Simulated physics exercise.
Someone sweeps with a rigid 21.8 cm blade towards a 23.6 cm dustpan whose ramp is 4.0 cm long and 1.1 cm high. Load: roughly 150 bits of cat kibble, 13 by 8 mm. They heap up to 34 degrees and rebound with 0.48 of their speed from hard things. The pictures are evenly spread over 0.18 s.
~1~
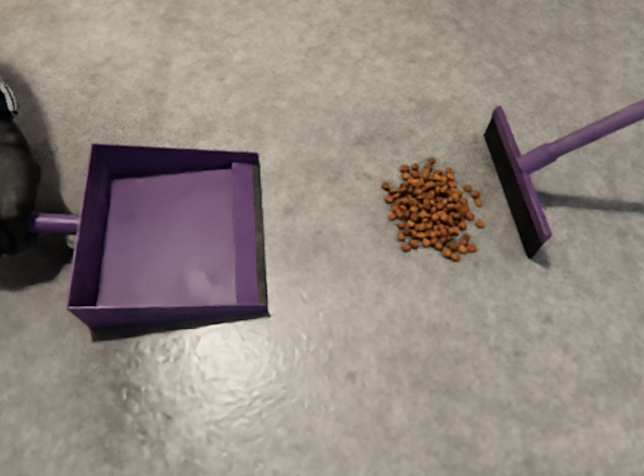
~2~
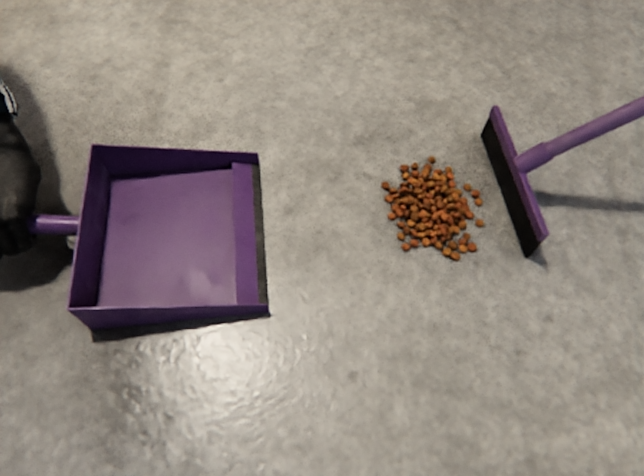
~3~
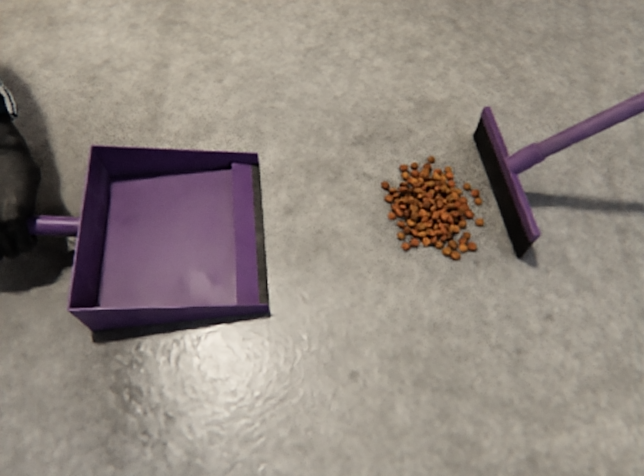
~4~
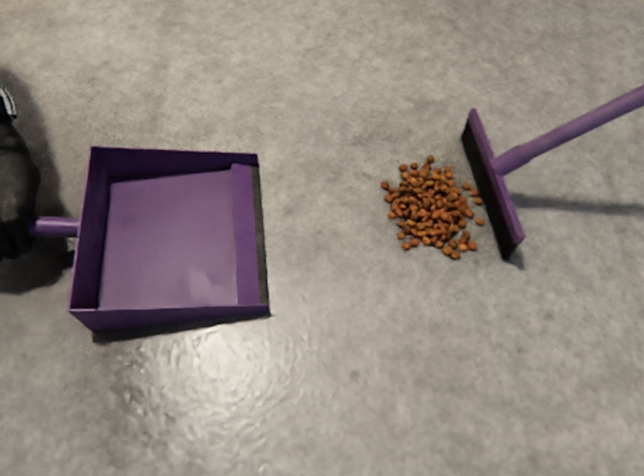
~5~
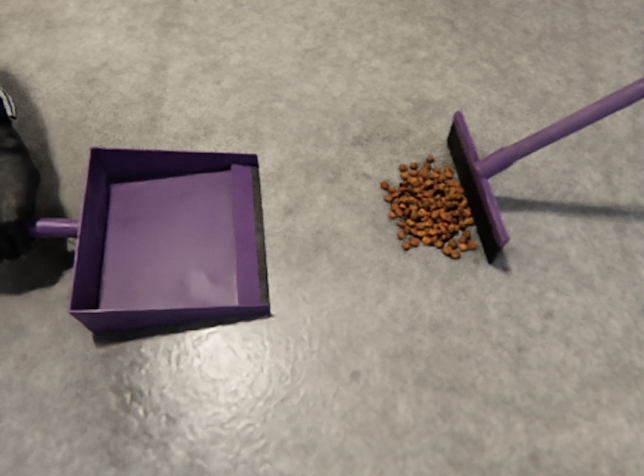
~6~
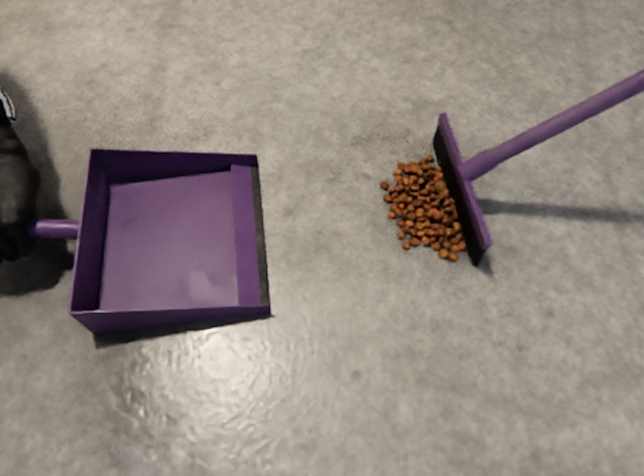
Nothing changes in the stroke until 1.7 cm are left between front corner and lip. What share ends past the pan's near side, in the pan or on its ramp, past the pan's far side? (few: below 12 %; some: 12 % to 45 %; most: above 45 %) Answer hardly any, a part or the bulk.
Near side: Hardly any, pan: The bulk, far side: Hardly any.
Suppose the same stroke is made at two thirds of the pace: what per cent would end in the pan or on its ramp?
Then about 55 per cent.
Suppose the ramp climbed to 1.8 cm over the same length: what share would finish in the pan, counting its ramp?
In that case some 50 per cent.
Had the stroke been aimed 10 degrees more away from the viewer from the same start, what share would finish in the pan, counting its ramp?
Then about 55 per cent.
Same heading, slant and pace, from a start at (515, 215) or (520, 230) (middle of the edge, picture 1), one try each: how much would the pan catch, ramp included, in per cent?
Some 45 and 35 per cent.
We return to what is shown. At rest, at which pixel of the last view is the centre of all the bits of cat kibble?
At about (259, 234).
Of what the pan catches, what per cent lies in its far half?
About 50 per cent.
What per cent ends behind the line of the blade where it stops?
Roughly 5 per cent.
Then, 0.21 s after the last picture, middle of the blade 14 cm from the lip; 0 % over the lip, far side 0 %, near side 0 %.
Then, 0.34 s after the last picture, middle of the blade 6 cm from the lip; 0 % over the lip, far side 5 %, near side 0 %.
Then, 0.61 s after the last picture, middle of the blade 2 cm from the lip; 55 % over the lip, far side 5 %, near side 5 %.
In the end, near side 5 %, pan 55 %, far side 5 %, in front of the lip or behind the blade 40 %.
